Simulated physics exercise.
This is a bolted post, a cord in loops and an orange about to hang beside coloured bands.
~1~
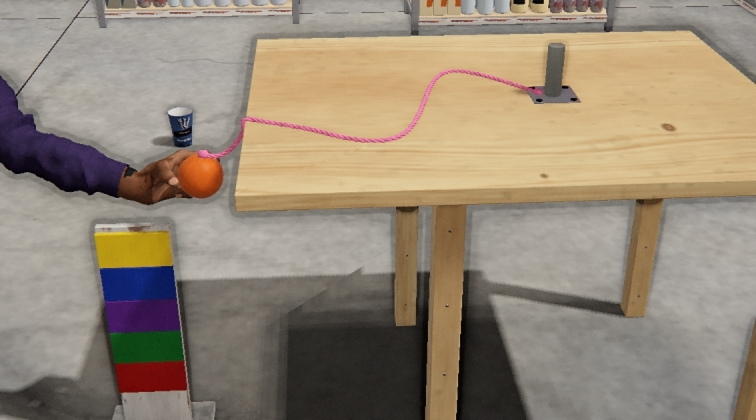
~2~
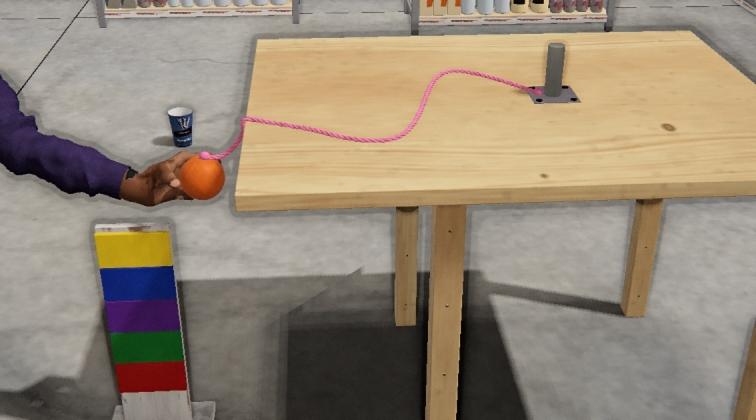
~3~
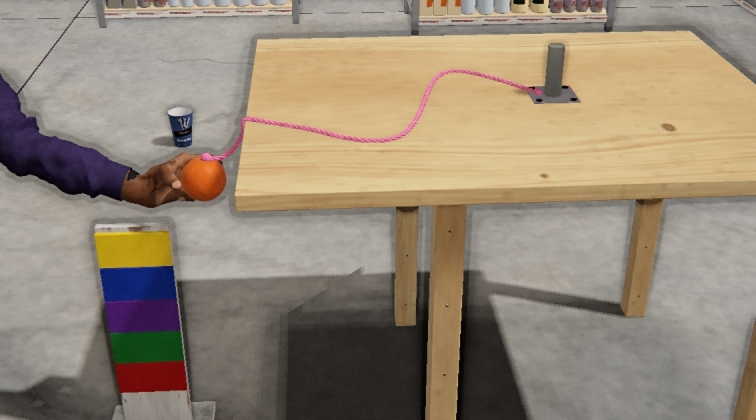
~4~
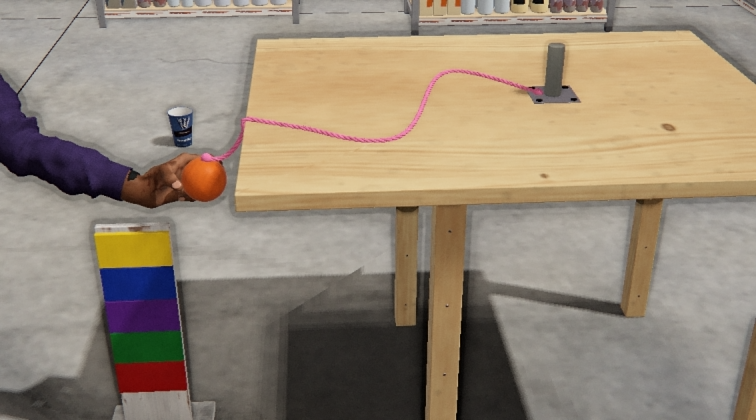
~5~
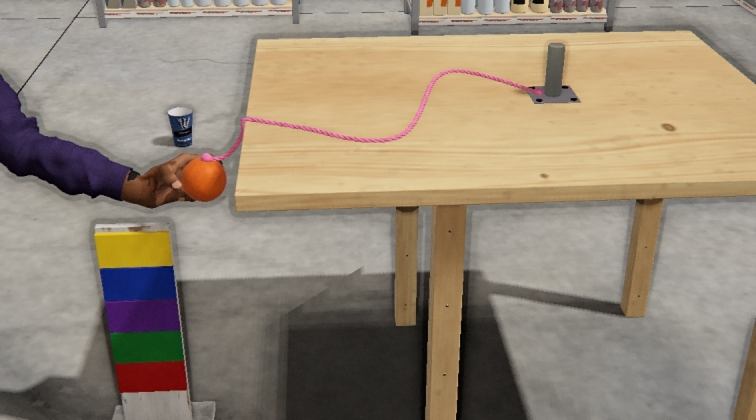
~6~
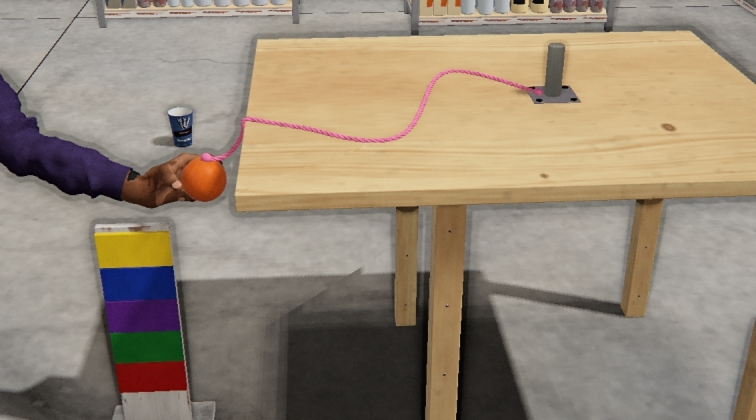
We see a hand in a purple sleeve holding an orange beside a wooden table, above a board of coloured bands, with a pink cord running in curves to a metal post; the hand shifts very slightly, then stays still.
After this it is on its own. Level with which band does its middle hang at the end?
At green.
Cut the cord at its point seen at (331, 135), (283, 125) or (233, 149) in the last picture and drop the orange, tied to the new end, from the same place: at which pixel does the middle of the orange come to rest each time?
Near (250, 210), (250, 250) and (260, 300).
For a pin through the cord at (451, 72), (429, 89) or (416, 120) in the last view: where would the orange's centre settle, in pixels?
Try by try, around (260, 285), (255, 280) and (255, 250).
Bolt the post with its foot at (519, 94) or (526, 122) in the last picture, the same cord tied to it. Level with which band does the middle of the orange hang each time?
It would be red; red.
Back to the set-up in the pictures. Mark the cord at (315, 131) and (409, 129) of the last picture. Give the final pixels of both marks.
At (253, 196), then (259, 106).
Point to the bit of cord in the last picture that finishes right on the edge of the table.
It lies at about (403, 134).
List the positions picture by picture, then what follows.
Orange (200, 176); yellow (134, 251); blue (138, 285); purple (143, 317); green (147, 348); red (151, 378), in the first frame.
Orange (202, 178); cord through (502, 81) (435, 79) (420, 111) (374, 141) (284, 125), in the second frame.
Orange (204, 179), in the third frame.
Orange (204, 179); cord through (502, 81) (435, 79) (420, 111) (374, 141) (284, 125), in the fourth frame.
Orange (204, 179), in the fifth frame.
Orange (204, 179); cord through (502, 81) (435, 79) (420, 111) (374, 141) (284, 125), in the sixth frame.
Soon after, orange near (236, 324); level with green.
Then, orange near (279, 312); level with green.
At rest, orange near (263, 326); level with green. Its centre hangs level with the green band.
